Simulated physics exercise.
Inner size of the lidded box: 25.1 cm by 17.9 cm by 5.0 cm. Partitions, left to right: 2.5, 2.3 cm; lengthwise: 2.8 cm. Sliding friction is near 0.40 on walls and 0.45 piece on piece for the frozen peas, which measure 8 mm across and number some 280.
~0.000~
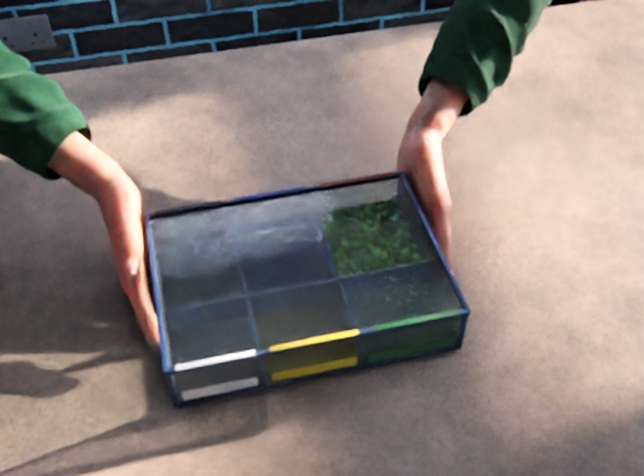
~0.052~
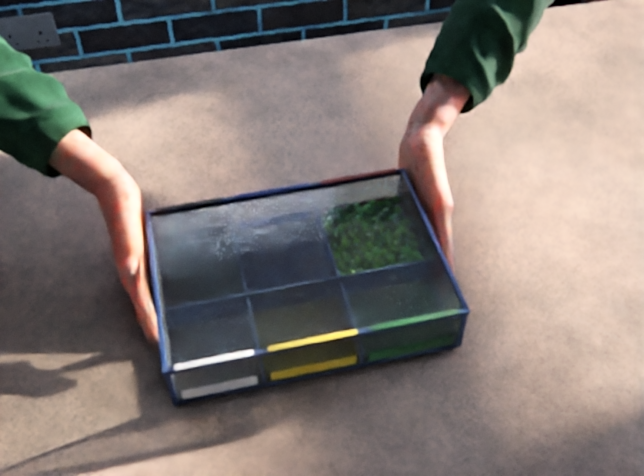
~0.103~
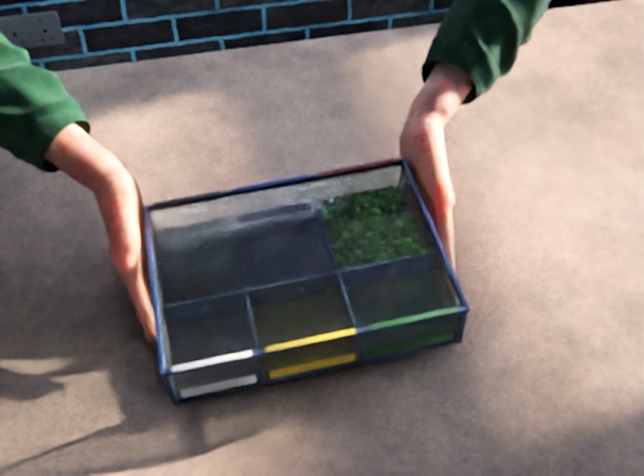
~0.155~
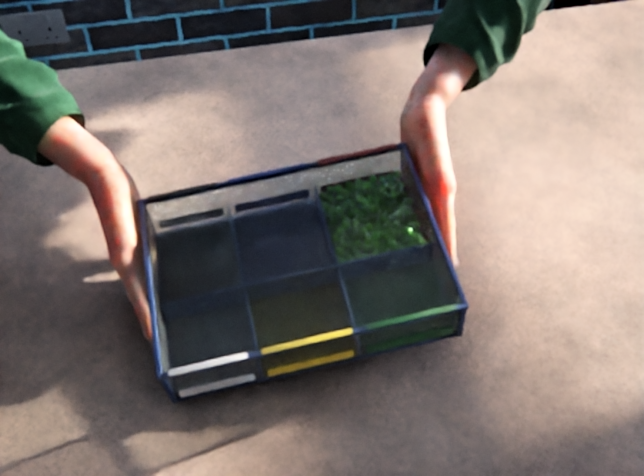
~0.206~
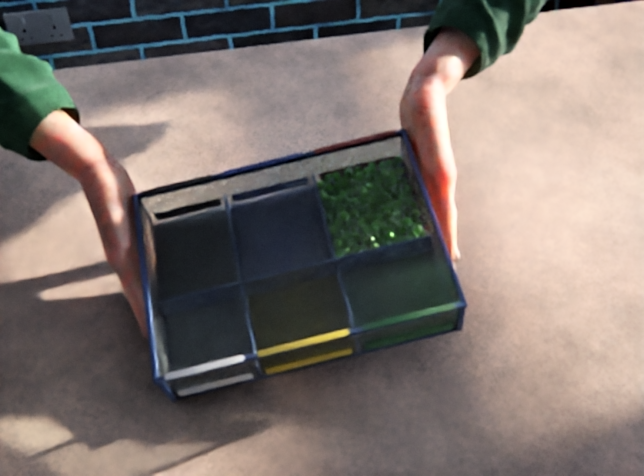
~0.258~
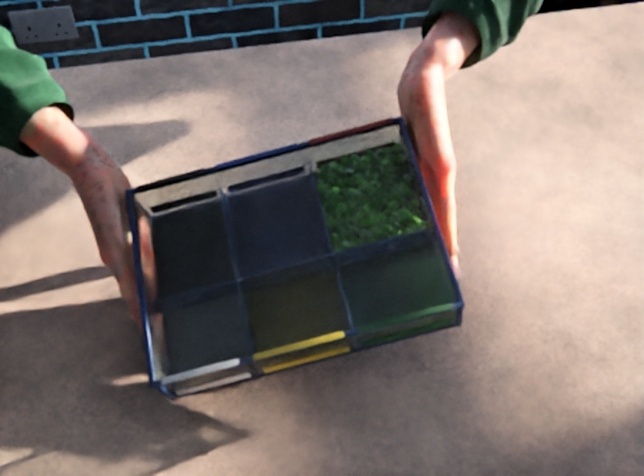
A clear divided box with green bits inside tilts toward its left front corner between two hands.
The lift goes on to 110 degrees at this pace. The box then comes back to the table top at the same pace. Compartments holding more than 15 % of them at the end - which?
As I see it, red compartment: It'll probably finish at or short of fifteen percent of the pieces. Blue compartment: It'll probably finish at or short of fifteen percent of the pieces. Green compartment: It'll probably finish at or short of fifteen percent of the pieces. Yellow compartment: It'll probably finish past fifteen percent of the pieces. White compartment: It'll probably finish past fifteen percent of the pieces. Black compartment: It'll probably finish at or short of fifteen percent of the pieces.
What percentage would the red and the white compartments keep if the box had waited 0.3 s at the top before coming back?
That would leave red with 0 percent and white with 60 percent.
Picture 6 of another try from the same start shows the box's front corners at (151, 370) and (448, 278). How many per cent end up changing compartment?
My guess is close to 100 per cent.
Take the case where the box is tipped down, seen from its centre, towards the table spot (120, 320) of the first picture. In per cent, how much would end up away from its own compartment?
About 100 per cent.
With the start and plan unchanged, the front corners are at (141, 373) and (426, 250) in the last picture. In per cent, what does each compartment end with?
Red 0, blue 0, green 0, yellow 0, white 45, black 55.
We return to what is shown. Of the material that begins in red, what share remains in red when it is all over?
Share retained: Approx. 0 %.
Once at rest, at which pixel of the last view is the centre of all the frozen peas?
Somewhere near (252, 353) in the last picture.
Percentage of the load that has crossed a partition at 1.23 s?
Roughly 85 percent.
Then, at 1.23 s, tilt 110 degrees; red 15 %, blue 5 %, green 10 %, yellow 40 %, white 25 %.
After 1.88 s, tilt 48 degrees; yellow 45 %, white 50 %.
After 2.57 s, tilt 0 degrees; yellow 45 %, white 55 %.
At rest (3.2 s), red 0 %, blue 0 %, green 0 %, yellow 45 %, white 55 %, black 0 %.
